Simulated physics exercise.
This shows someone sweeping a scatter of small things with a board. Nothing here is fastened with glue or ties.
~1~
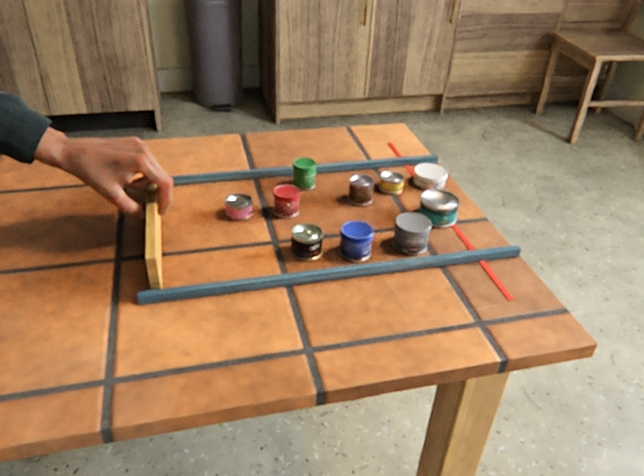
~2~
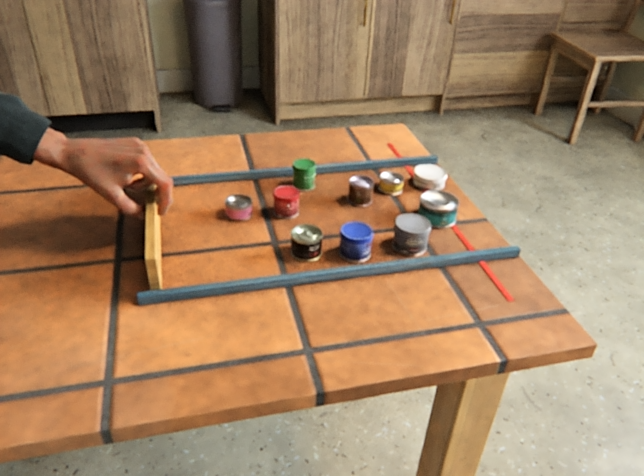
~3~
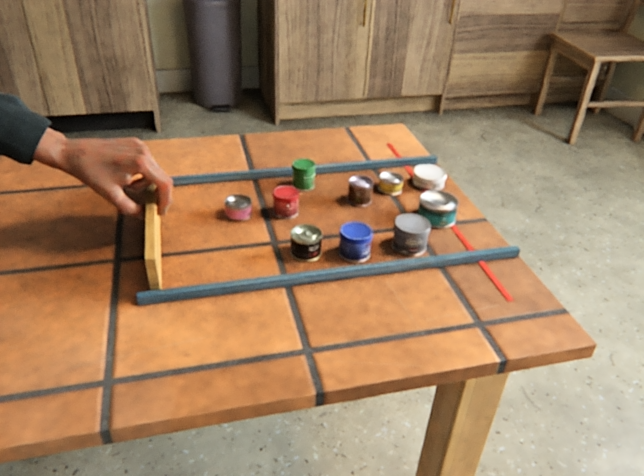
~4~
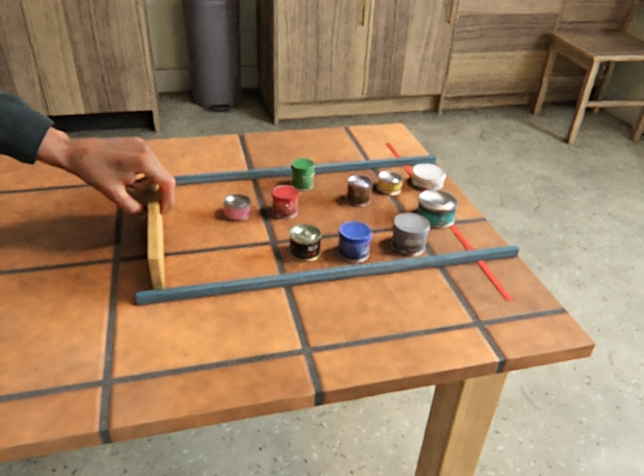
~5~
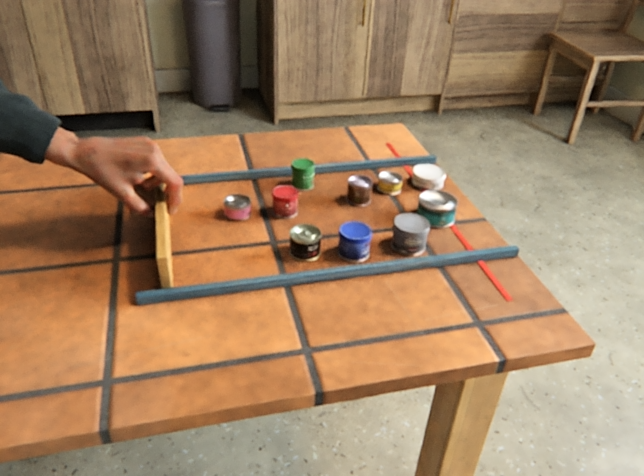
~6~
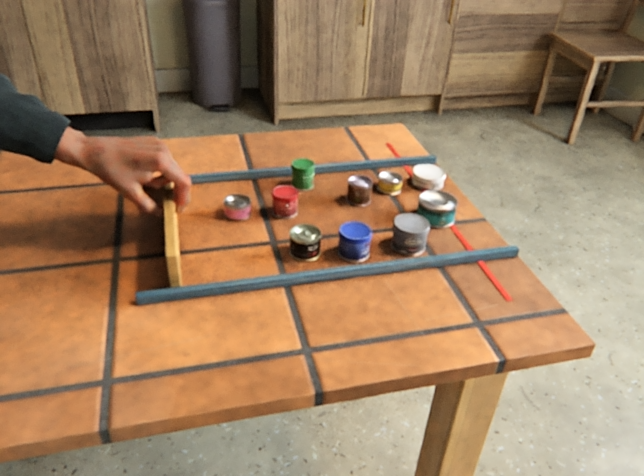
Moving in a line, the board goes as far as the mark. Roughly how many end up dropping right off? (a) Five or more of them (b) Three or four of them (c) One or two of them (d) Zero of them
One or two of them.
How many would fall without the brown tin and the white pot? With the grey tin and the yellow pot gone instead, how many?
Fallen: 0, and 1 in the other try.
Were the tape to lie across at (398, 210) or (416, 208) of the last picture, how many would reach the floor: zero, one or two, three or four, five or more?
Zero; not one.
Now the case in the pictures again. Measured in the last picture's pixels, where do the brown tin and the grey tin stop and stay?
Look around (459, 179) for the first and around (503, 223) for the second.
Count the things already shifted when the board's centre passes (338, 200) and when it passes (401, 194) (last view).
It comes to 7 for the first spot, 10 for the other.
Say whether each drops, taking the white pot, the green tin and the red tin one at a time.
Here's how it plays out: The white pot ends up off, the green tin stays where it is and the red tin stays where it is.
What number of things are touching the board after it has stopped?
Count recorded: 5.
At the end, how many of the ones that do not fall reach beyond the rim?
Overhanging ones - 4.
Soon after, none off yet; white pot at rest near (428, 178); turquoise tin at rest near (437, 209); yellow pot at rest near (390, 183).
After that, none off yet; white pot at rest near (428, 178); turquoise tin at rest near (437, 209); yellow pot displaced a little near (397, 181).
In the end, the number that fall off is one or two; gone, white pot.
